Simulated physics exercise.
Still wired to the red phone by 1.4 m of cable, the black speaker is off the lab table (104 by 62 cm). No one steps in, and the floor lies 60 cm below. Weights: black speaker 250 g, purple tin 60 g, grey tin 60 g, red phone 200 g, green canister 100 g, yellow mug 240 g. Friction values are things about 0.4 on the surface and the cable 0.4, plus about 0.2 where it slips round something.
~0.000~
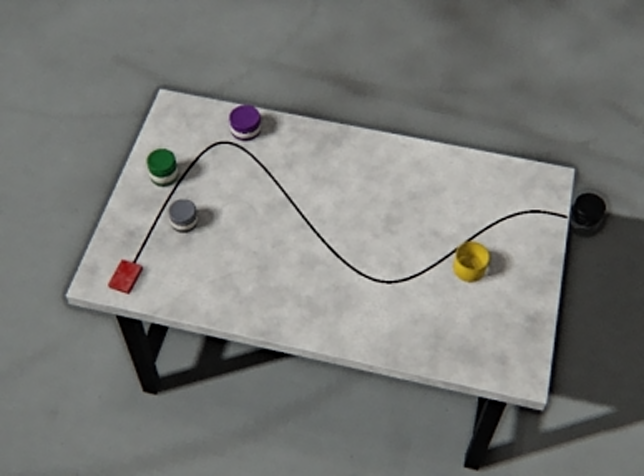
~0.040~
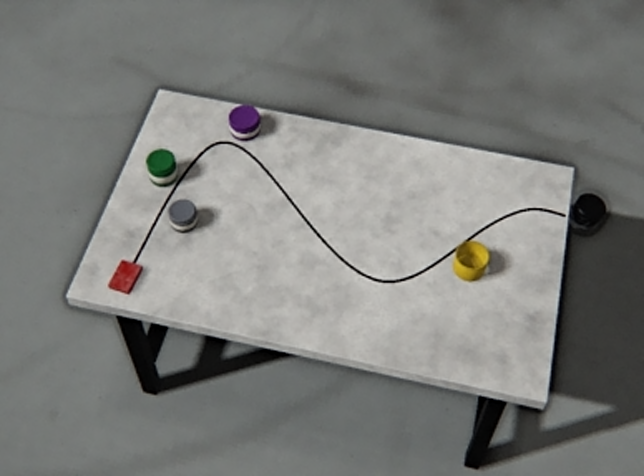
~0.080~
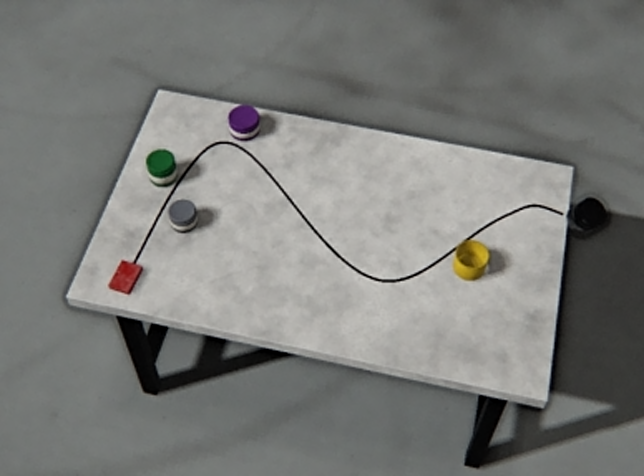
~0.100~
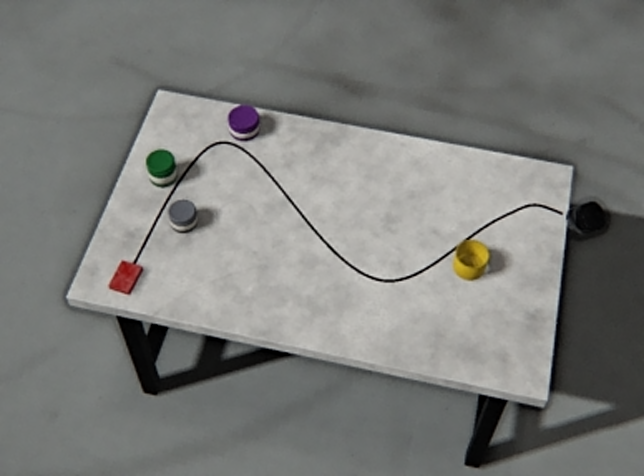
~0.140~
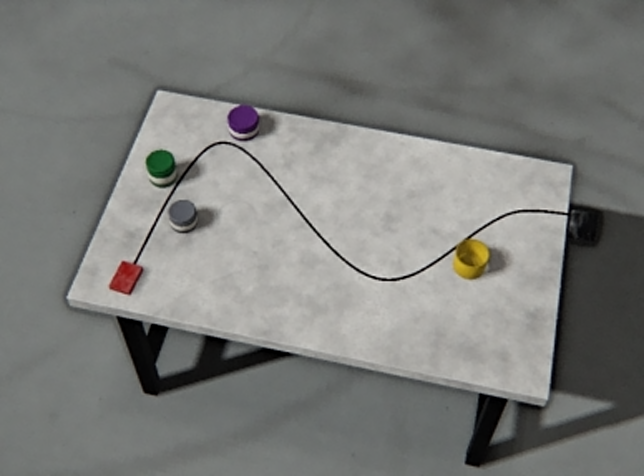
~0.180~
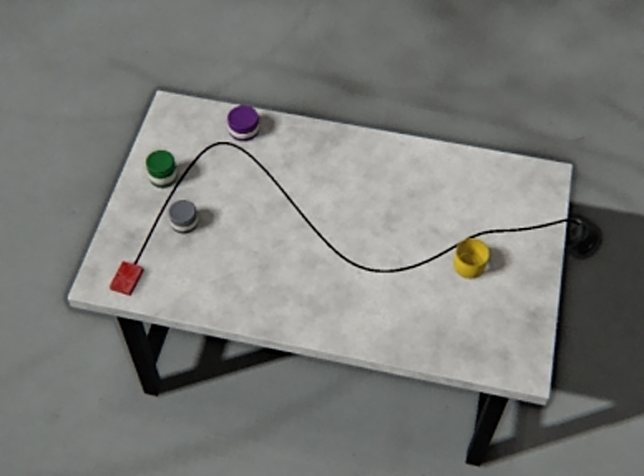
On a pale table, a cable shifts and straightens as a black object sinks slightly beyond the right edge.
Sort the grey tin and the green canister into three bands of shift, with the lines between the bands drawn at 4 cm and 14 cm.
By band: Grey tin - large, green canister - small.
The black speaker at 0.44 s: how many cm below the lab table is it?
50 cm.
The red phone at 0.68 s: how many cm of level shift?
Looks like some 8 centimetres to me.
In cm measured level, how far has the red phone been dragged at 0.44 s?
About 2 cm, measured level.
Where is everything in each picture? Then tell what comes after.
The first picture shows grey tin (182, 210); green canister (161, 159); cable runs through (507, 218) (408, 279) (308, 223) (160, 213).
The second picture shows black speaker (590, 205); cable runs through (506, 217) (308, 223) (160, 214).
The third picture shows black speaker (587, 216); cable runs through (506, 216) (308, 222) (160, 214).
The fourth picture shows black speaker (586, 219); cable runs through (506, 215) (308, 222) (160, 214).
The fifth picture shows black speaker (583, 226); cable runs through (507, 215) (308, 222) (160, 214).
The sixth picture shows grey tin (182, 211); green canister (160, 161); cable runs through (526, 229) (413, 267) (308, 222) (160, 215).
After 0.4 s, the cable's tail end at (145, 261); grey tin 10 cm off its start, black speaker over the edge, red phone 2 cm off its start.
After 0.7 s, the cable's tail end at (179, 266); grey tin 39 cm off its start, red phone 8 cm off its start, black speaker over the edge.
After 0.9 s, the cable's tail end at (179, 266); grey tin over the edge, red phone 8 cm off its start at (162, 261), black speaker over the edge.
After 1.2 s, the cable's tail end at (179, 266); grey tin over the edge, red phone 8 cm off its start, black speaker over the edge.
After 2.4 s, the cable's tail end at (179, 266); grey tin over the edge, green canister 0 cm off its start at (160, 161), red phone 8 cm off its start at (162, 261), black speaker over the edge.
